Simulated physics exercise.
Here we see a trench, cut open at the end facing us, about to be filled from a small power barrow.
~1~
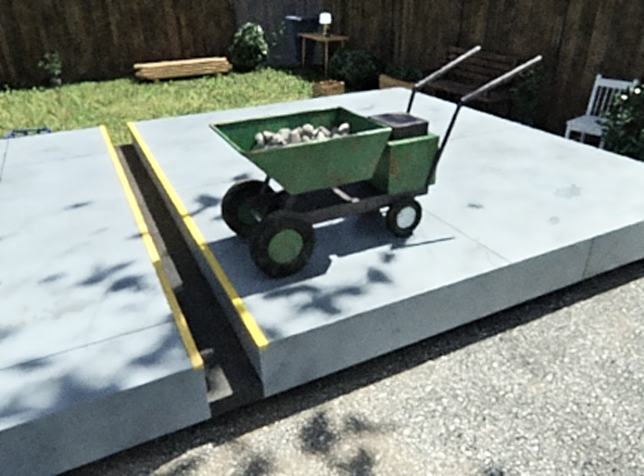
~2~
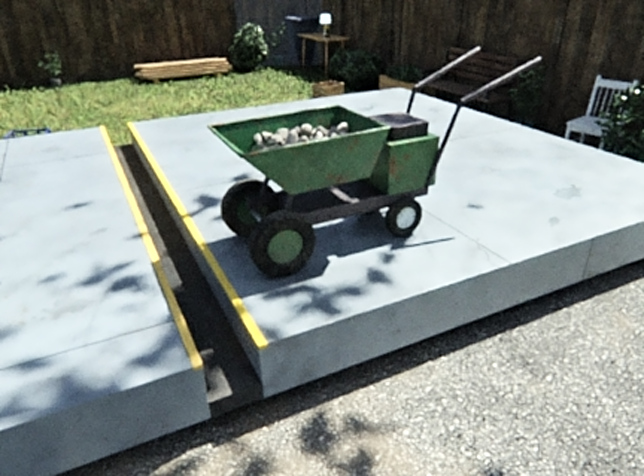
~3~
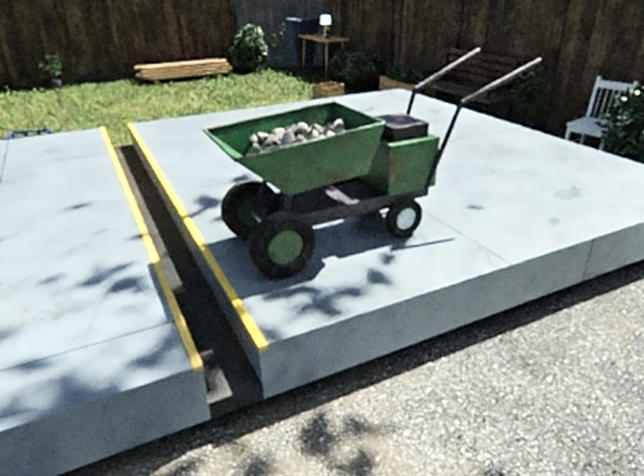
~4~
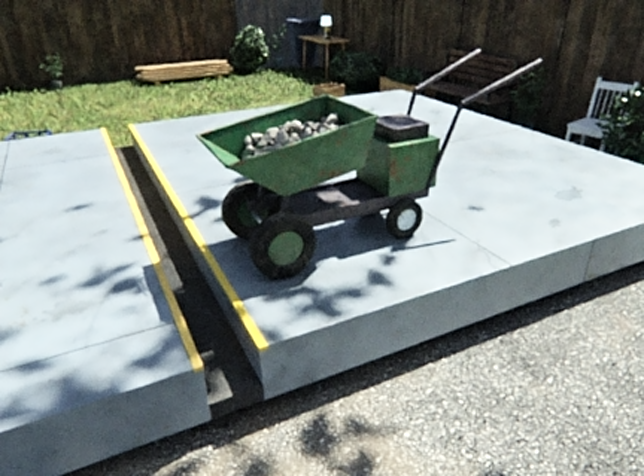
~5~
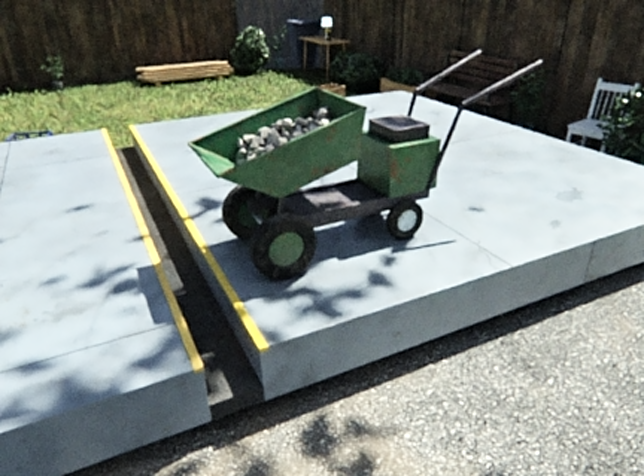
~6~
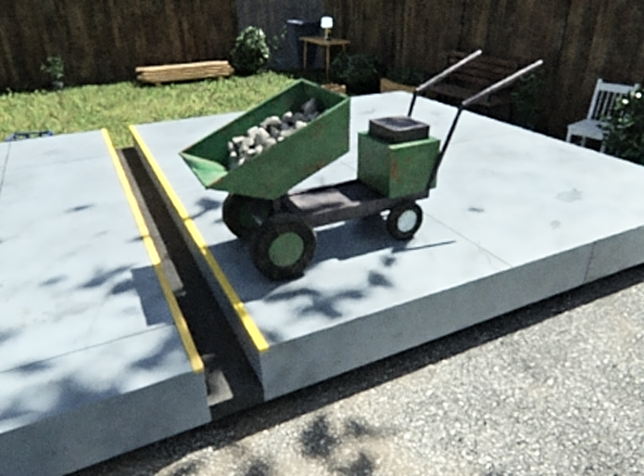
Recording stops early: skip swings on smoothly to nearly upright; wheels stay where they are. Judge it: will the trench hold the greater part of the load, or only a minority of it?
The trench is left with a minor part of the load.
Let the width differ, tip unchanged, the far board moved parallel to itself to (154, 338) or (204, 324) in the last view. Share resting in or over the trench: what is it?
70 % then 0 %, roughly.
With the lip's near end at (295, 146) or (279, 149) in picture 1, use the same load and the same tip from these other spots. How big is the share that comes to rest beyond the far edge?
0 % for the first, 20 % for the second.
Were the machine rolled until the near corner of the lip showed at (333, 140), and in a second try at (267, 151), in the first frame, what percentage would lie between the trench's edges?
Roughly 50 per cent first, then roughly 70 per cent.
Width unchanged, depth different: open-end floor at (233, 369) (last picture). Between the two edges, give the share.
Close to 10 per cent, I reckon.
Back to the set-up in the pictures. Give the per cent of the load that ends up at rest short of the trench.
Roughly 0 percent.
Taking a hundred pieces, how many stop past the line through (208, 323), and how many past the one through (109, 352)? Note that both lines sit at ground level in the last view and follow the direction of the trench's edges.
Close to 80 and 20 per cent respectively.
Soon after the last picture, skip tipped steeply; all in the skip.
A little later, skip tipped right over; about half in the skip; about half beyond it; a stray few falling.
Later still, skip tipped right over; about a quarter in the skip; a small part in or heaped over the trench; most beyond it.
At rest, skip tipped right over; about a quarter in the skip; a small part in or heaped over the trench; most beyond it.
